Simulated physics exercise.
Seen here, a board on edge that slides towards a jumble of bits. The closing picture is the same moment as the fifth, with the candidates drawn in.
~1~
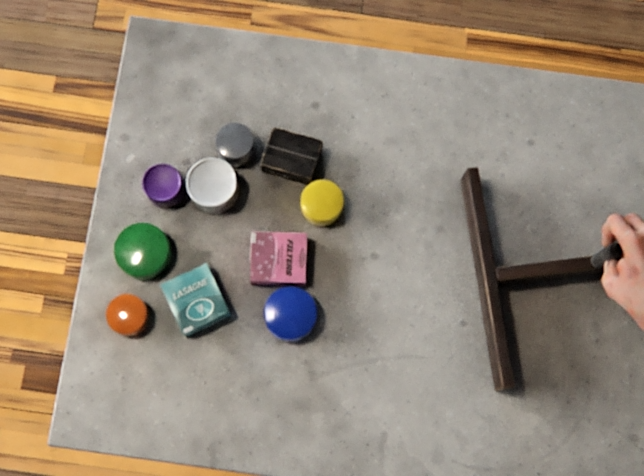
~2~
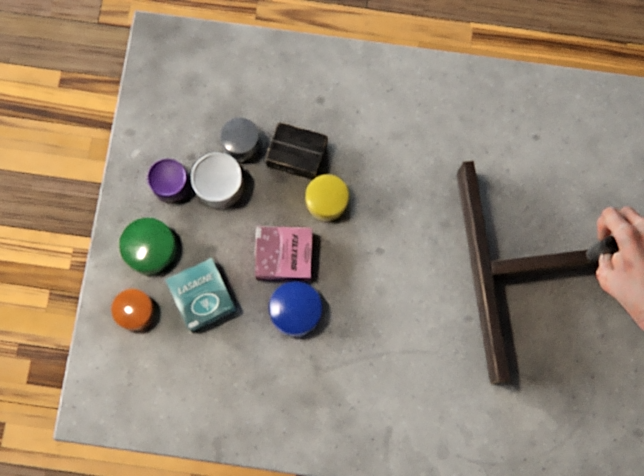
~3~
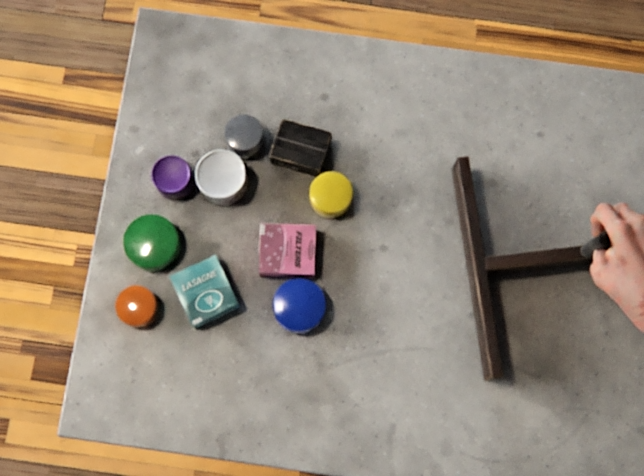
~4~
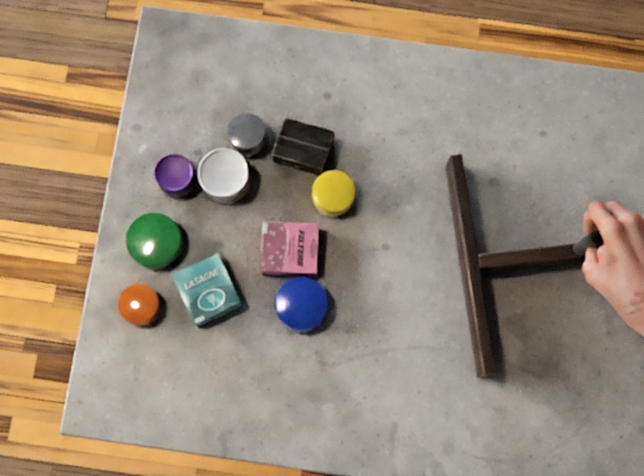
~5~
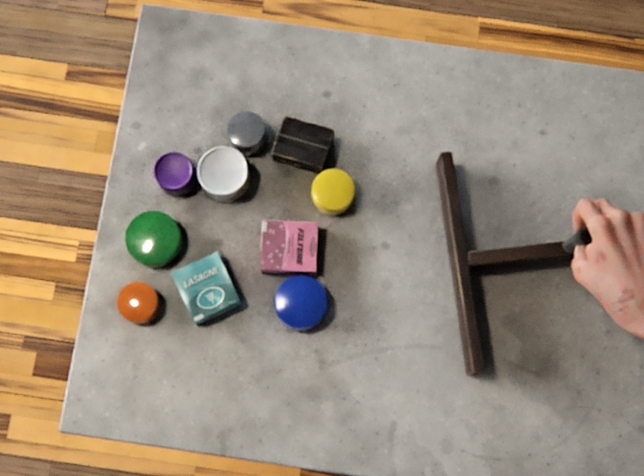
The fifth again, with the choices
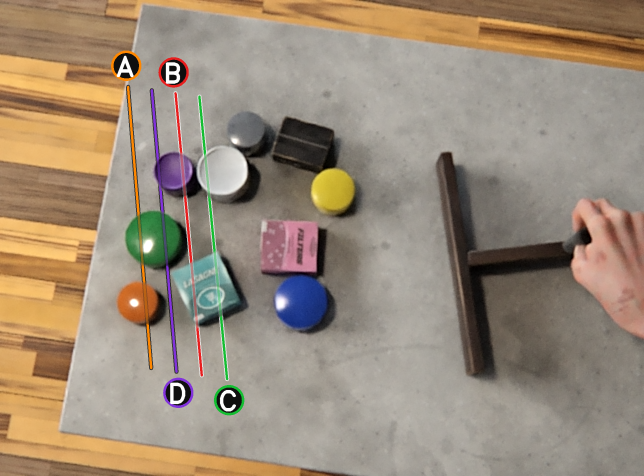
A dark T-shaped board, its handle gripped by a hand at the right, slides slowly leftward a short way across a grey surface towards a cluster of round pots and small boxes. The view shifts slightly at first, while the colourful objects keep their arrangement, untouched, with a gap still separating them from the board.
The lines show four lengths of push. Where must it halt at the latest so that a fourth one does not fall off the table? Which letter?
No fourth one falls up to B.
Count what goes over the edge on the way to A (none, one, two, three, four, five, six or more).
Six or more.
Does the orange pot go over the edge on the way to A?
Yes.
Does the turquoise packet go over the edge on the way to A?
Yes.
On the marked copy, A at (139, 223); B at (188, 230); C at (213, 234); D at (164, 227).
With B. Early on, board (363, 245); yellow pot (326, 193); orange pot (140, 303).
Further on, board (265, 231); purple tub (151, 170); grey pot (178, 124).
At the end, board (189, 220); grey pot over the edge; purple tub over the edge; three fallen.
As for the rest, A drops seven; C is within the limit but short; D drops four.
